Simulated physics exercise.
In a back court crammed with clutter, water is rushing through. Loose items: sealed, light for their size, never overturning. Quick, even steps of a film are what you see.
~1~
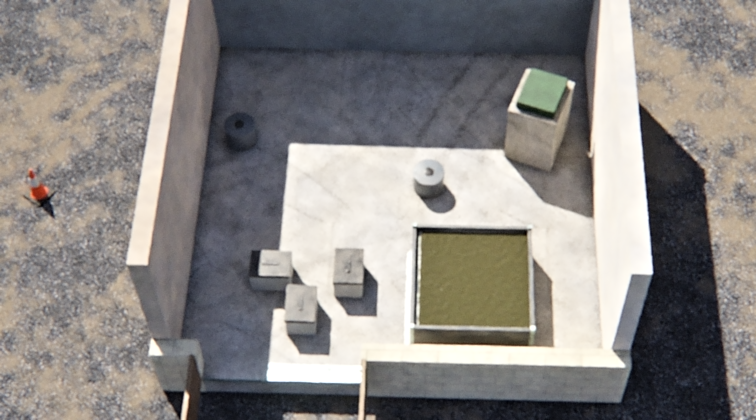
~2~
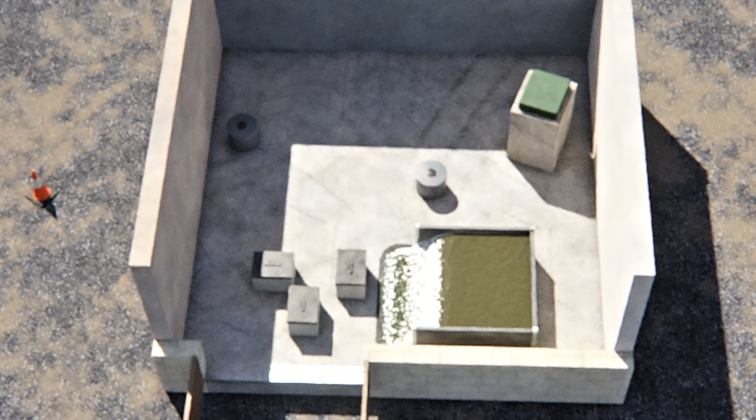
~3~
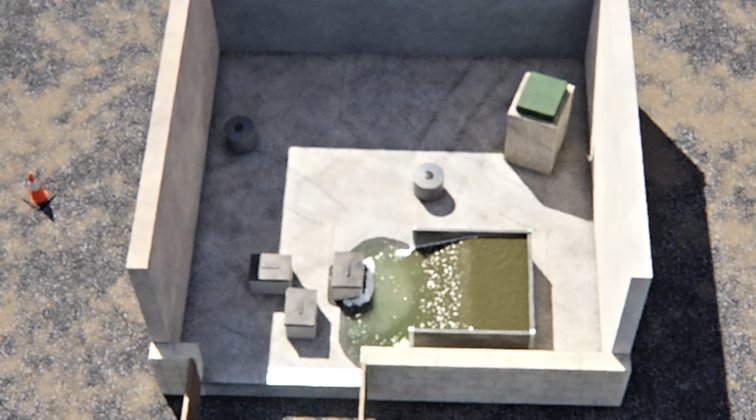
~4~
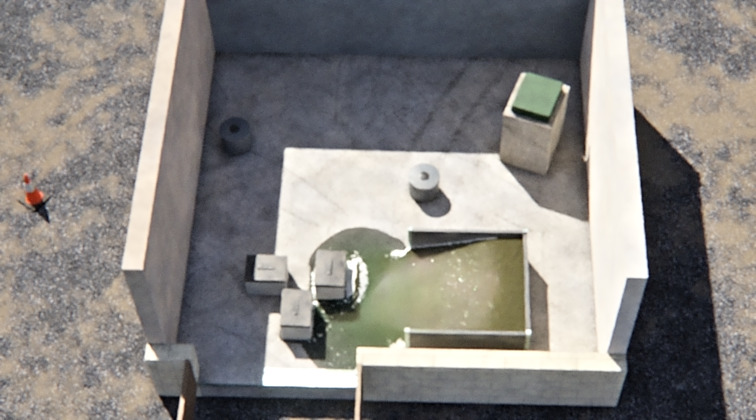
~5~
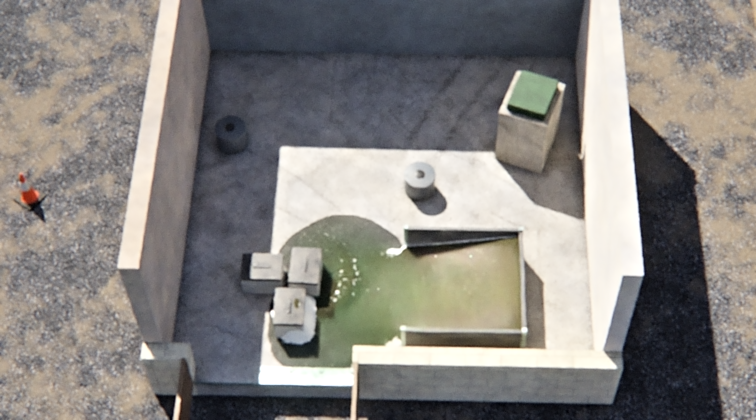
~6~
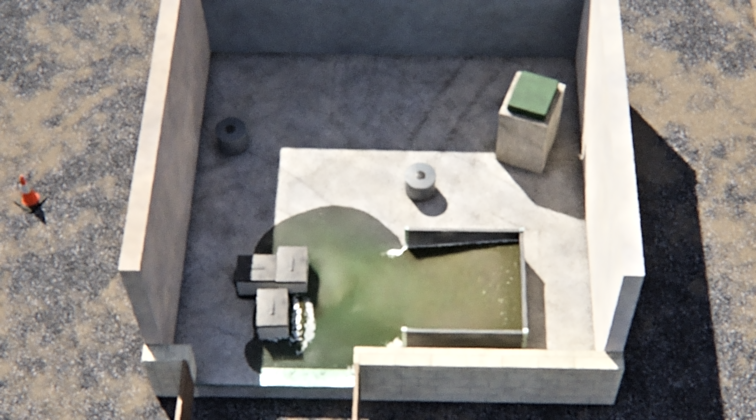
Murky green water bursts leftward from a square tank in a walled concrete court, seen from high above with the view drifting very slightly. Three pale grey chests sit left of the tank, with grey round objects behind, a green-topped block at upper right and an orange cone outside. The spreading water pushes the nearest chest left against another, then the front chest slides left too, and the rearmost shifts slightly.
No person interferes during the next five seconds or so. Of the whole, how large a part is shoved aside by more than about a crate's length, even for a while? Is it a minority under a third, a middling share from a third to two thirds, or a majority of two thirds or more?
A majority of two thirds or more.
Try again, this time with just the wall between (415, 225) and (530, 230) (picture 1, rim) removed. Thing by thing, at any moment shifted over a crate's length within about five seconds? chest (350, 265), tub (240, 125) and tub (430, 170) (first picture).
Result per item - short of that distance / displaced that far / displaced that far.
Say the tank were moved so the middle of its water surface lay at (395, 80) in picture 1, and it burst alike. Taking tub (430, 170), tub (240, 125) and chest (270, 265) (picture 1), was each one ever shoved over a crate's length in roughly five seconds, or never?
Taking them in turn: Kept near its start; got sent well off; got sent well off.
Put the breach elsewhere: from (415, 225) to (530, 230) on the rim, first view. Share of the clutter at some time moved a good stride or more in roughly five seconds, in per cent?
Near 40 %.
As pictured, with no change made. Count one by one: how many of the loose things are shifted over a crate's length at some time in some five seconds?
It adds up to 4.
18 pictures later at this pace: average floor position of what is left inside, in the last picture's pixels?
Roughly at (288, 176).
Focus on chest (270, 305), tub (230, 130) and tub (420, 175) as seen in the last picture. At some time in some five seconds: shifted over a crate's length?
Taking them as listed, the first cleared the mark, the next cleared the mark, and the last remained nearby.
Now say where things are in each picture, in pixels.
The first frame shows a chest at (348, 265) rests on the ground; a chest at (300, 303) rests on the ground; 0 of 5 have shifted.
The second frame shows a chest at (351, 266) rests on the ground; a chest at (303, 304), on the bottom; 0 of 5 have shifted.
The third frame shows a chest at (348, 269) rests on the ground; a chest at (300, 307), on the bottom; 0 of 5 have shifted.
The fourth frame shows a chest at (330, 268) rests on the ground, close to its start; a chest at (296, 307), on the bottom; 1 of 5 have shifted.
The fifth frame shows a chest at (305, 265) rests on the ground, a stride from its start; a chest at (289, 306) rests on the ground, close to its start; 1 of 5 have shifted.
The sixth frame shows a chest at (292, 264), on the bottom, a stride from its start; a chest at (272, 307), on the bottom, close to its start; 3 of 5 have shifted.
A moment on, 2 of 5 are well off their spots; 0 afloat.
Next, 3 of 5 are well off their spots; 3 afloat.
Later, 4 of 5 are well off their spots; 4 afloat.
In the end, 4 of 5 are well off their spots, and 4 have been at some point; 2 afloat.
